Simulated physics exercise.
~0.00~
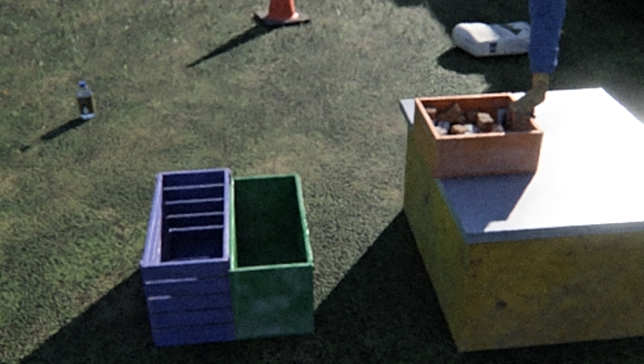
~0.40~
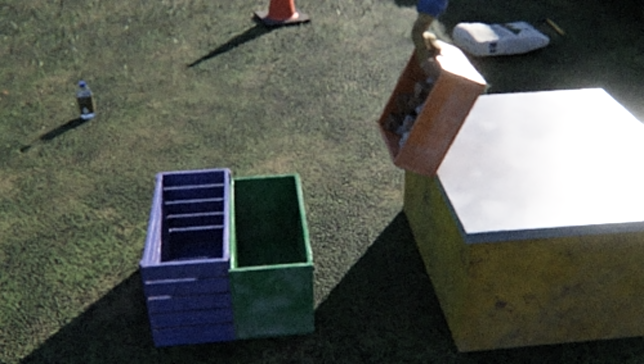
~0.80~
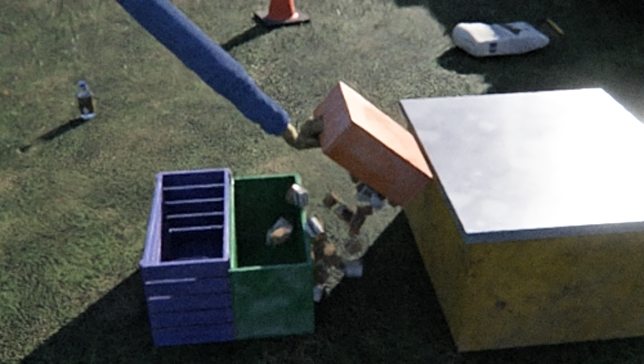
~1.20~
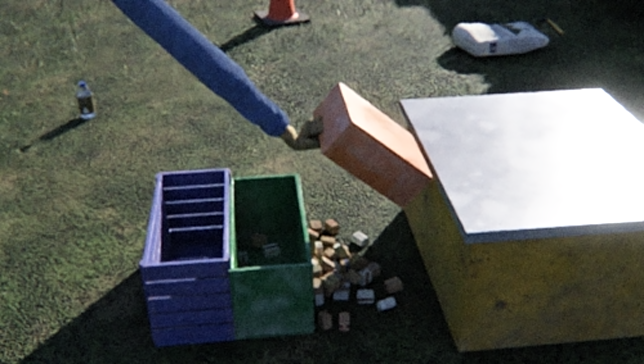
In this clip, a blue-sleeved arm lifts an orange crate of small blocks off a bench, swings it left and tips it over beside a green bin and a blue bin; some blocks land in the green bin, but most end up scattered on the ground between it and the bench.
